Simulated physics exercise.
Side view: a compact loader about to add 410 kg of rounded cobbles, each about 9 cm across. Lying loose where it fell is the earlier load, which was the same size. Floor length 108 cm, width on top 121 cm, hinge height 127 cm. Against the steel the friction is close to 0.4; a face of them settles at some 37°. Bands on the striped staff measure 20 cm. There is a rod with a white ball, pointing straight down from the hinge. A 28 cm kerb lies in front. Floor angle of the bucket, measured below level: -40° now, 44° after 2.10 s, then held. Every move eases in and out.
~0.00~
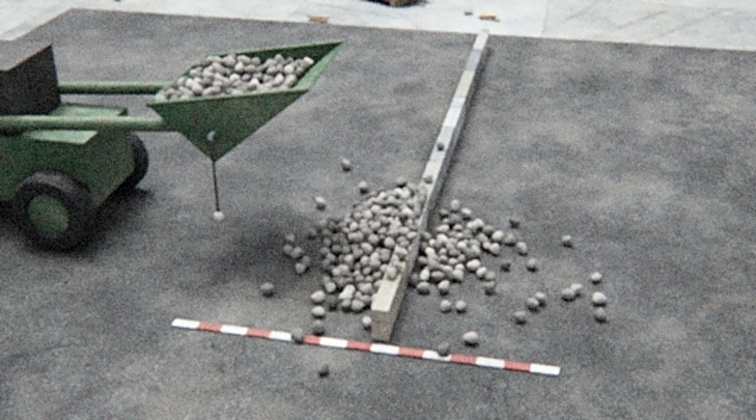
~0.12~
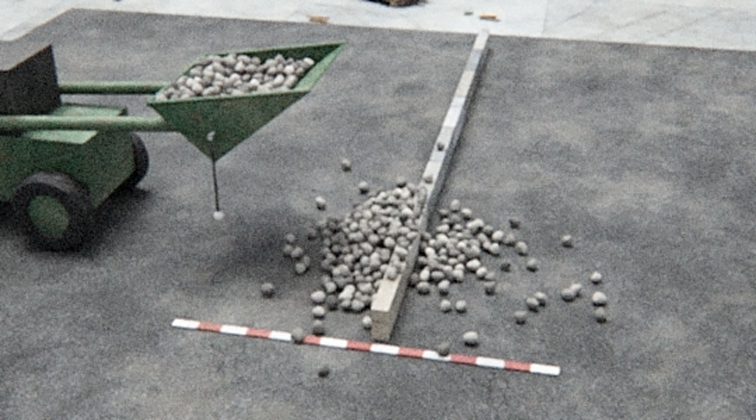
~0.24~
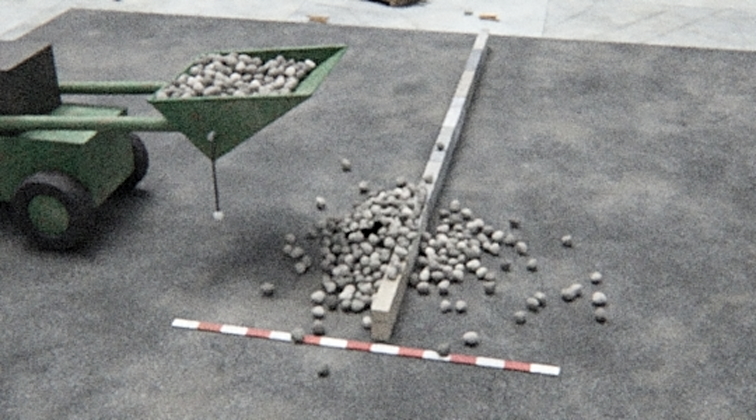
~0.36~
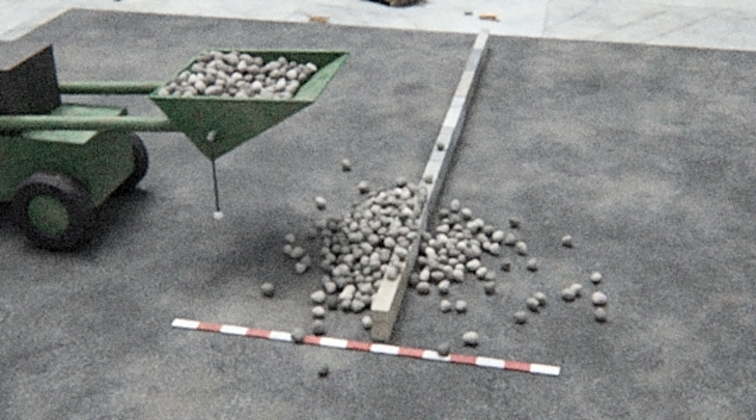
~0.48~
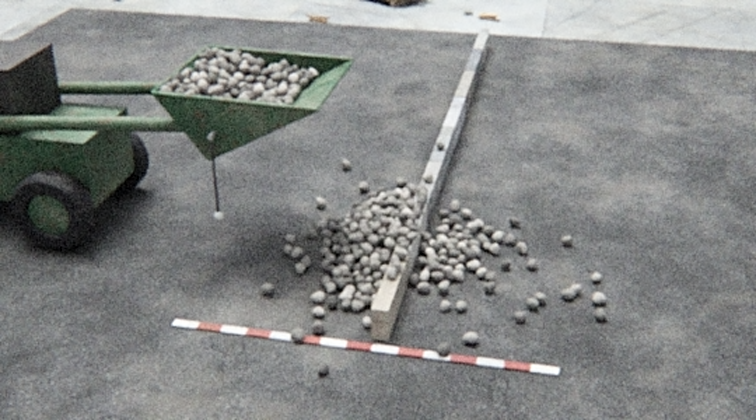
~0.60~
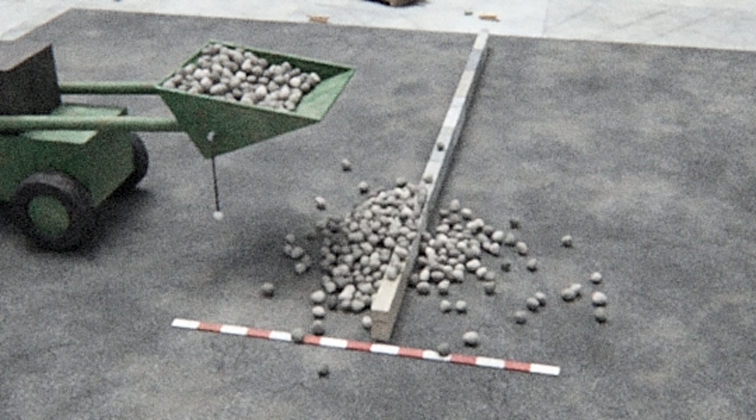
On a dark grey paved area, a green loader held a bucket of rounded stones and slowly tilted its lip down slightly, the load shifting a little, while the pile around the kerb lay still.
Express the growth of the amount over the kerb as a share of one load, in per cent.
Roughly 0 per cent of a load.
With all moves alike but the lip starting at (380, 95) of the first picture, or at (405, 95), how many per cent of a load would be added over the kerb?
Roughly 30 and 65 percent, in that order.
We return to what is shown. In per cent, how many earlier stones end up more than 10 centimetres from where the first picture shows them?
About 5 per cent.
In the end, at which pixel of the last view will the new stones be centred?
I'd say close to (334, 232).
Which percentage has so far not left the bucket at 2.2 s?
Around 15 in a hundred.
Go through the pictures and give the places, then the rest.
In the first picture, the bucket is at -40°, its lip at (308, 89); the top of the load is at (273, 67). The earlier load is highest near (408, 221), 34 cm above ground level, 79 % on this side of the kerb, 21 % over the kerb.
In the second picture, the bucket is at -39°, its lip at (309, 91); the top of the load is at (251, 69); the stones move at 0.1 m/s on average.
In the third picture, the bucket is at -37°, its lip at (311, 95); the top of the load is at (228, 65); the stones move at 0.1 m/s on average.
The fourth picture shows lip at (314, 101), floor tilted -33°, highest stones at (220, 63); the stones move at 0.1 m/s on average.
The fifth picture shows lip at (318, 110), floor tilted -29°, highest stones at (218, 60); the stones move at 0.2 m/s on average.
The sixth picture shows lip at (321, 120), floor tilted -23°, highest stones at (212, 59); the stones move at 0.2 m/s on average.
After 1.6 s the floor is at 31°; in per cent of one load, 100 in the bucket, 79 on this side of the kerb, 21 over the kerb; the foremost stones are at (573, 289).
After 2.2 s the floor is at 44°; in per cent of one load, 15 in the bucket, 164 on this side of the kerb, 21 over the kerb; the foremost stones are at (573, 289).
After 2.5 s the floor is at 44°; in per cent of one load, 0 in the bucket, 179 on this side of the kerb, 21 over the kerb; the foremost stones are at (573, 289).
After 5.3 s the floor is at 44°; in per cent of one load, 0 in the bucket, 179 on this side of the kerb, 21 over the kerb; the foremost stones are at (573, 289). Net gain over the kerb, 0.
